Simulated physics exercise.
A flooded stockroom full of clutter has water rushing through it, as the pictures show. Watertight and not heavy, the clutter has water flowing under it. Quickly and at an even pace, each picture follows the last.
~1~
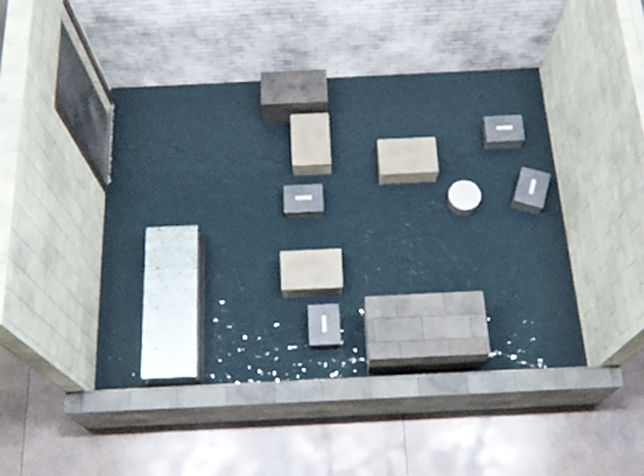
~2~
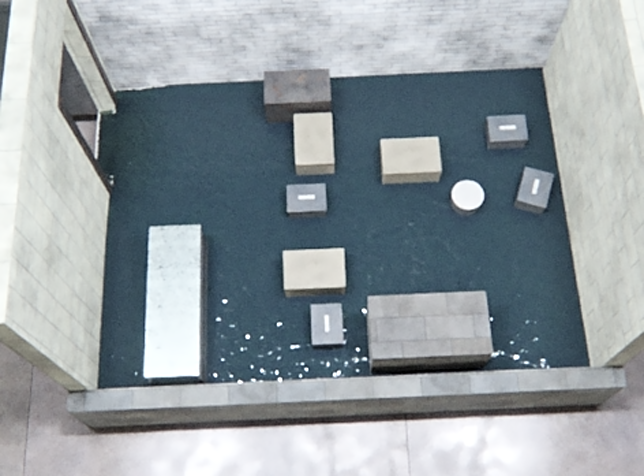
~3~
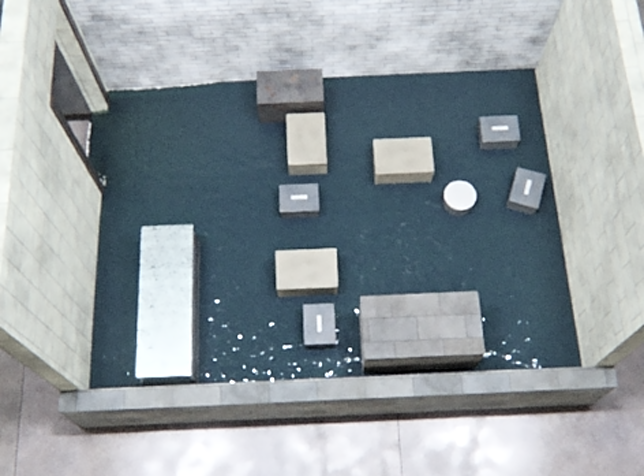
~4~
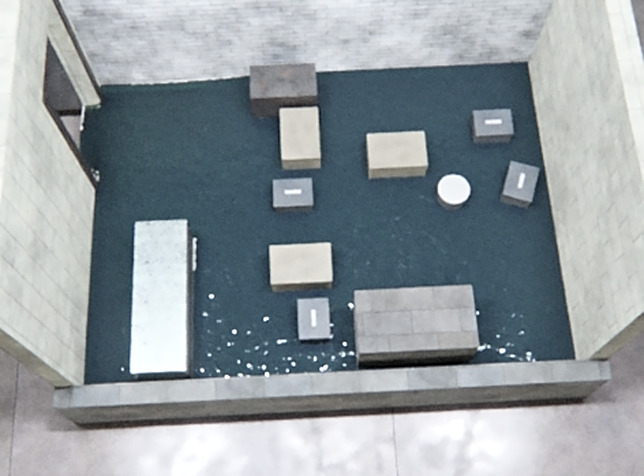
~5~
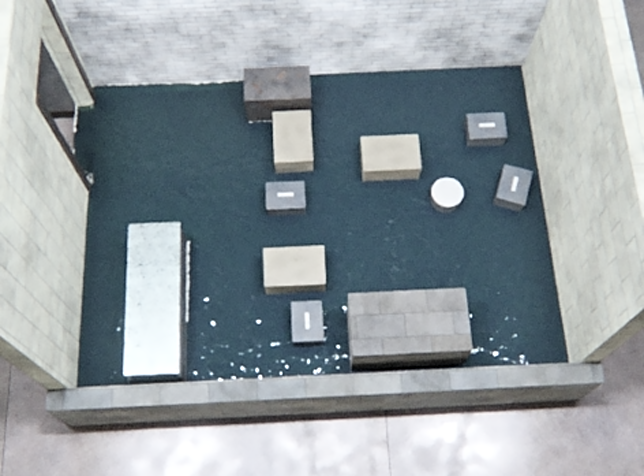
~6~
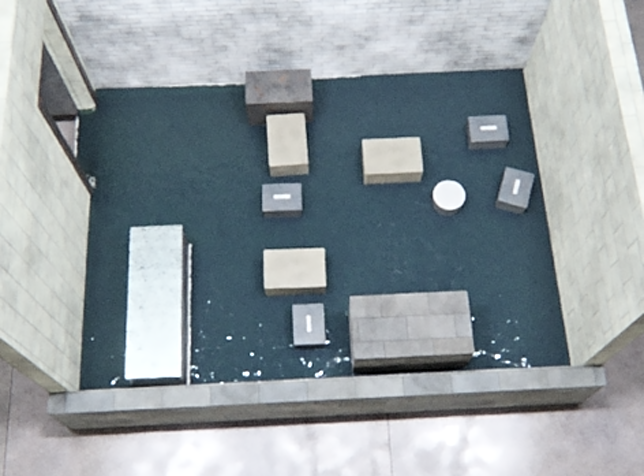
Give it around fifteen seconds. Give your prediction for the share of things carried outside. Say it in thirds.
The answer is one to two thirds.
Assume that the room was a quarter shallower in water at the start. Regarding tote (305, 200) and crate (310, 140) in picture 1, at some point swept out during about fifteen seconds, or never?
Swept away, then swept away.
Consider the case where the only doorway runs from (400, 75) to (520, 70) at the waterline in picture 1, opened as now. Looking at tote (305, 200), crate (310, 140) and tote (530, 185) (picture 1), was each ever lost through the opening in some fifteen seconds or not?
One by one, that's lost, lost, lost.
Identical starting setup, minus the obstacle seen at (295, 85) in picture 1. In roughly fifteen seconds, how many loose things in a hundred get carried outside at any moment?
Close to 40 percent, I reckon.
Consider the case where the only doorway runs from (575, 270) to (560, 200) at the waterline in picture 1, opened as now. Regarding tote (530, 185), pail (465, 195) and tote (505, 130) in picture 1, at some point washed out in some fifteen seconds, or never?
The three read escape, escape and escape, respectively.
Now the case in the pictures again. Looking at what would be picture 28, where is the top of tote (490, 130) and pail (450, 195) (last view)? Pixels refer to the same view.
Look for them around (446, 129) and (372, 188).
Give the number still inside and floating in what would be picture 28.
Tally: 6.
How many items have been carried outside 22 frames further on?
The number comes out at 2.
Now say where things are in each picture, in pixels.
In the first picture, a crate at (311, 139) floats; a tote at (304, 198) floats; 0 of 8 have shifted.
In the second picture, a crate at (314, 138), afloat; a tote at (307, 198), afloat; 0 of 8 have shifted.
In the third picture, a crate at (306, 138), afloat; a tote at (299, 198), afloat; 0 of 8 have shifted.
In the fourth picture, a crate at (300, 133) floats; a tote at (293, 192), afloat; 0 of 8 have shifted.
In the fifth picture, a crate at (293, 136), afloat; a tote at (286, 195) floats; 0 of 8 have shifted.
In the sixth picture, a crate at (287, 139), afloat, close to its start; a tote at (282, 197), afloat, close to its start; 2 of 8 have shifted.
A moment on, 0 of 8 are out; 8 afloat.
Next, 1 of 8 are out; 7 afloat.
Later, 2 of 8 are out; 6 afloat.
In the end, 4 of 8 are out; 4 afloat.
